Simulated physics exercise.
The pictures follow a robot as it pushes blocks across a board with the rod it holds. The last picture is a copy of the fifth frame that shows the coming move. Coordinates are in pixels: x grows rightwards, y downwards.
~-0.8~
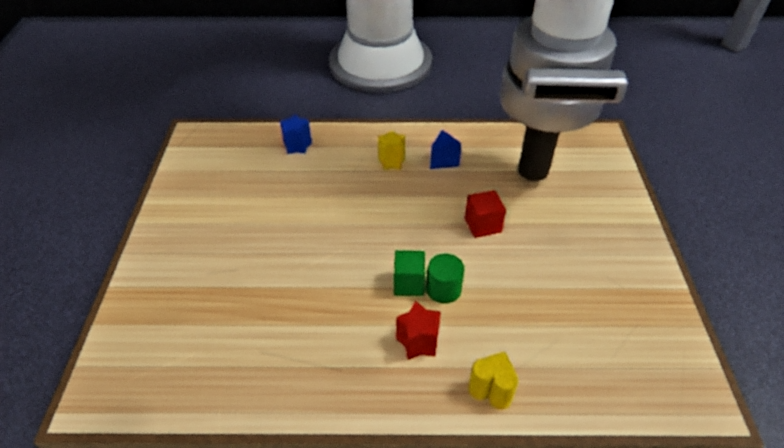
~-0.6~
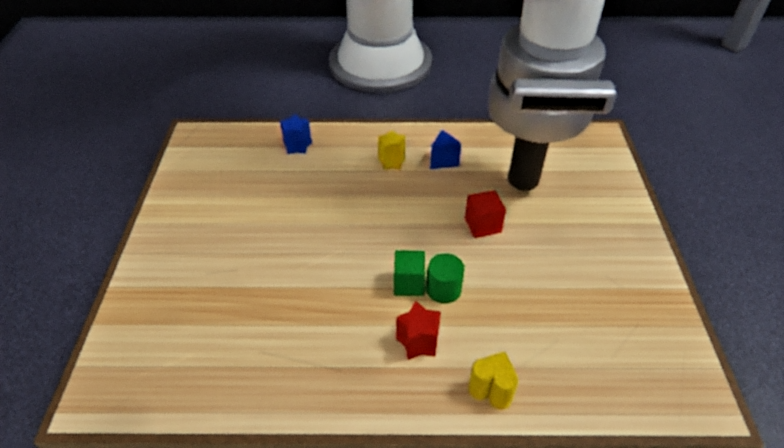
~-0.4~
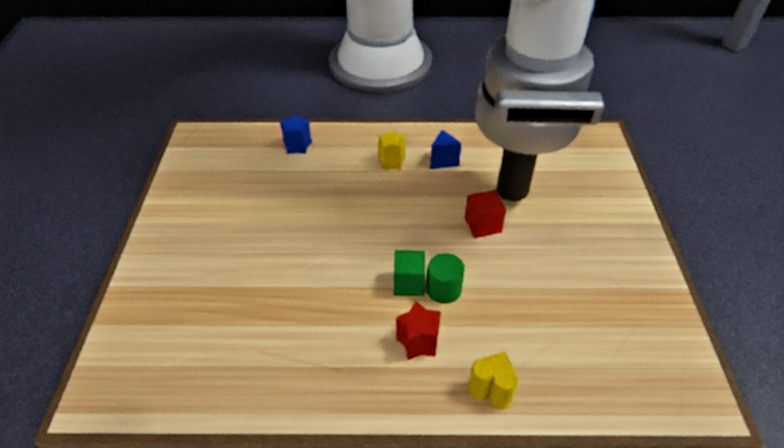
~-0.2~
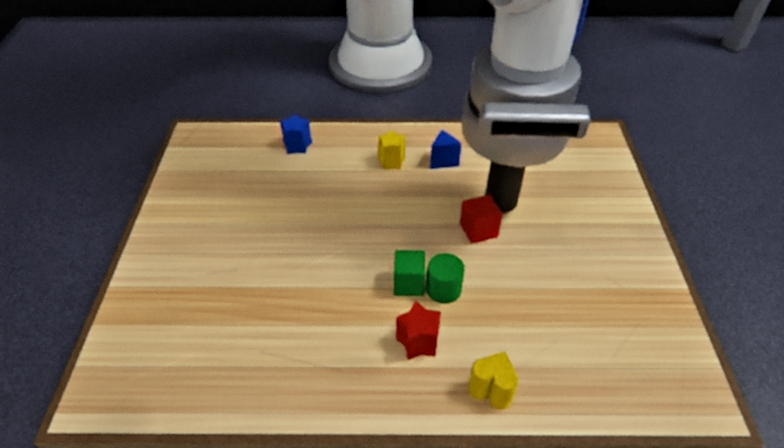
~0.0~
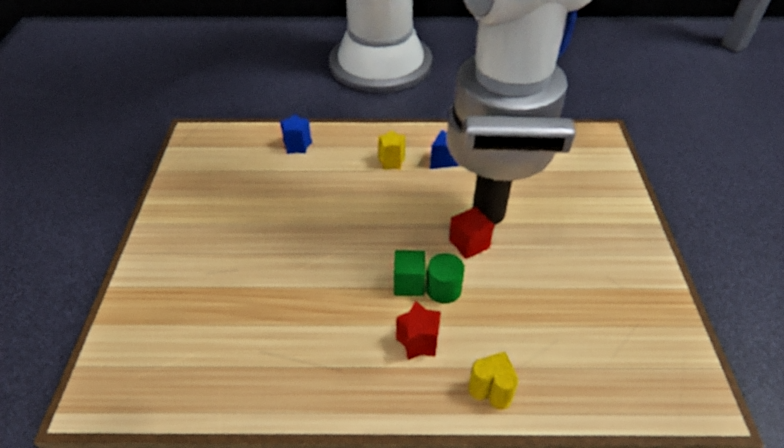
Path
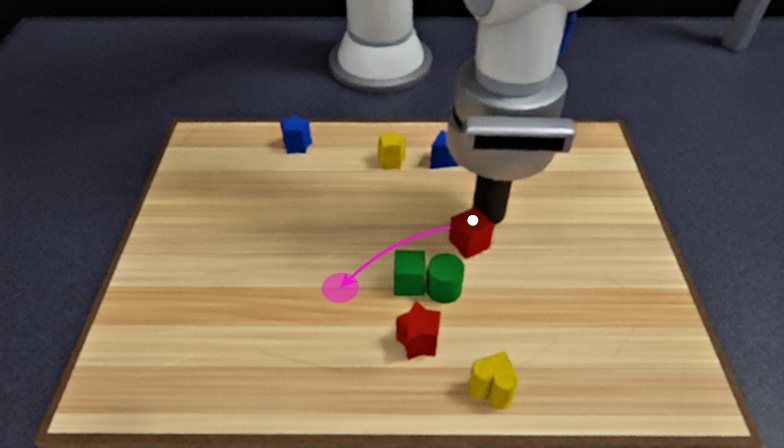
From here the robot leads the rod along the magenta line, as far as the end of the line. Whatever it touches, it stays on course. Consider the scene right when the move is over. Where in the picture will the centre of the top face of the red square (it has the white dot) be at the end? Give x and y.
The centre of its top face lies at (457, 230).
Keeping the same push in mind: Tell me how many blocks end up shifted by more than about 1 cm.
One moves.
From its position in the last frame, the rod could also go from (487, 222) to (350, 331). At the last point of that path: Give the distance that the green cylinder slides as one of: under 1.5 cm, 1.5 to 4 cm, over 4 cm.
It ends over 4 cm away.
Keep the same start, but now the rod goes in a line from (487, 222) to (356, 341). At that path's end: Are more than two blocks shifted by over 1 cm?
I'd say yes.
The drawn path runs from (487, 222) by way of (433, 231) and (383, 253) to (340, 287); the dot is on the red square.
On the path given first. One third of the way, rod (432, 224); red square (457, 230), turned 75° anticlockwise.
Two thirds of the way, rod (382, 246); red square (457, 230), turned 75° anticlockwise.
At the end, rod (339, 280); green square not moved; red square (457, 230), turned 75° anticlockwise.
